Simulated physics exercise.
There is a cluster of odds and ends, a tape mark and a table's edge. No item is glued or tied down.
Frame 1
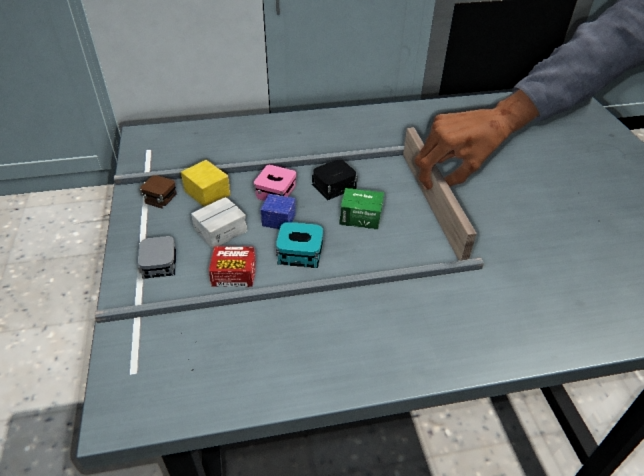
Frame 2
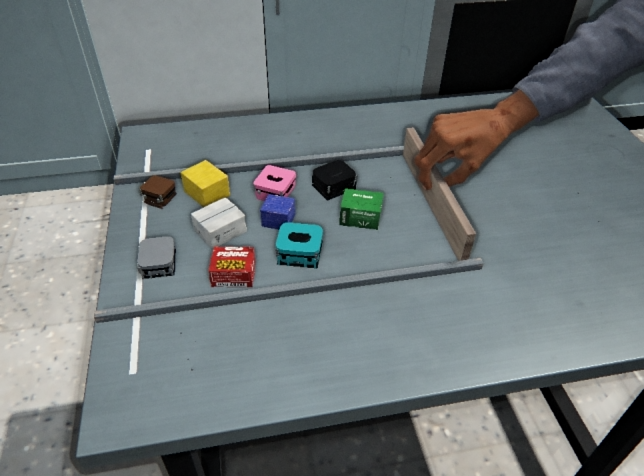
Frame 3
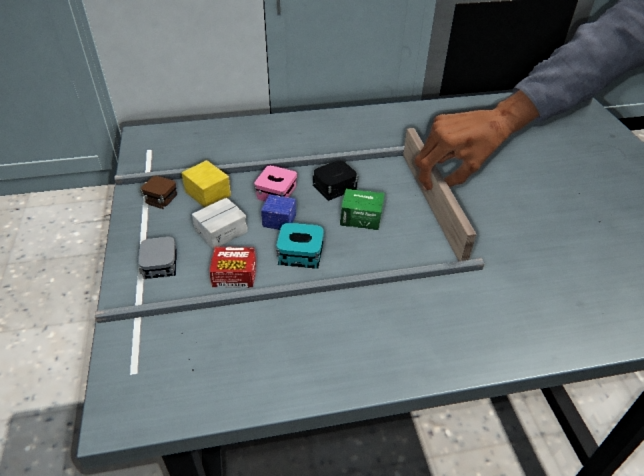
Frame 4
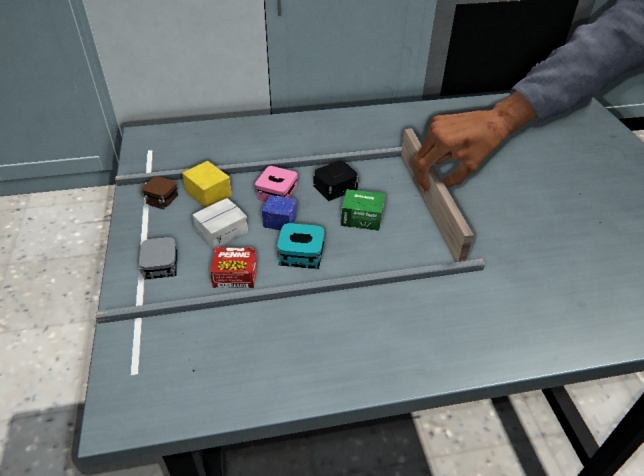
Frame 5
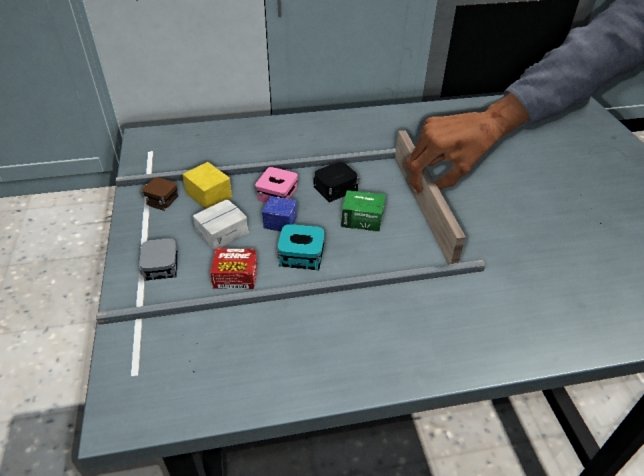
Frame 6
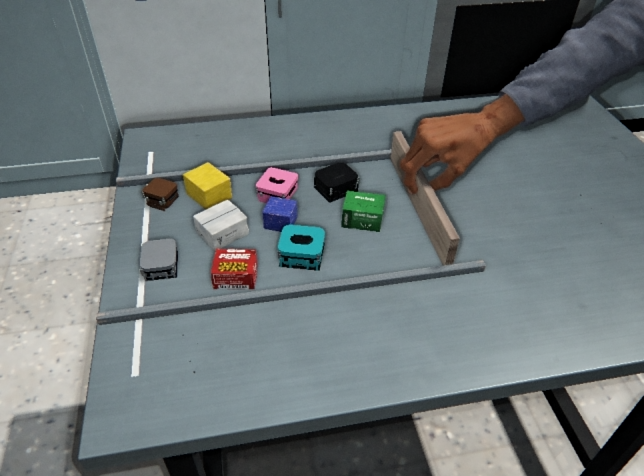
The clip shows a hand holding a wooden board upright at the right of a table, near small colourful boxes and cases between two rails. The hand shifts the board slightly left, while the objects stay essentially still.
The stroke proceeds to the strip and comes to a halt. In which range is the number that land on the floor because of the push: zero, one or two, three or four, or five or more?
Turns out the ones that don't stay up top number five or more.
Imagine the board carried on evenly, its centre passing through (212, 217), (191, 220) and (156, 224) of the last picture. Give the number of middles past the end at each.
Respectively 1, 4 and 7.
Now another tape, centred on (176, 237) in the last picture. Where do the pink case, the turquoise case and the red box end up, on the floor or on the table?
The pink case? It is safe. The turquoise case? It is safe. The red box? It is safe.
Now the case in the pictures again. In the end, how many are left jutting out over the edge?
I make it 3.
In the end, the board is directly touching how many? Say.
The count in contact is 3.
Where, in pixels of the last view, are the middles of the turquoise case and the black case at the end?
They come to rest around (117, 276) and (126, 201).
A little later, none off yet; brown case at rest near (162, 195); grey case at rest near (160, 260); yellow block at rest near (208, 186).
Next, none off yet; brown case shifted about its own width near (141, 195); grey case shifted a little near (140, 266); yellow block shifted about its own width near (171, 185).
Later still, one off so far; brown case dropping near (133, 396); grey case tilted a little near (100, 268); yellow block tilted a little near (104, 190).
When it is over, the number that fall off is five or more; down, pink case, blue block, red box, white box, yellow block, grey case and brown case.
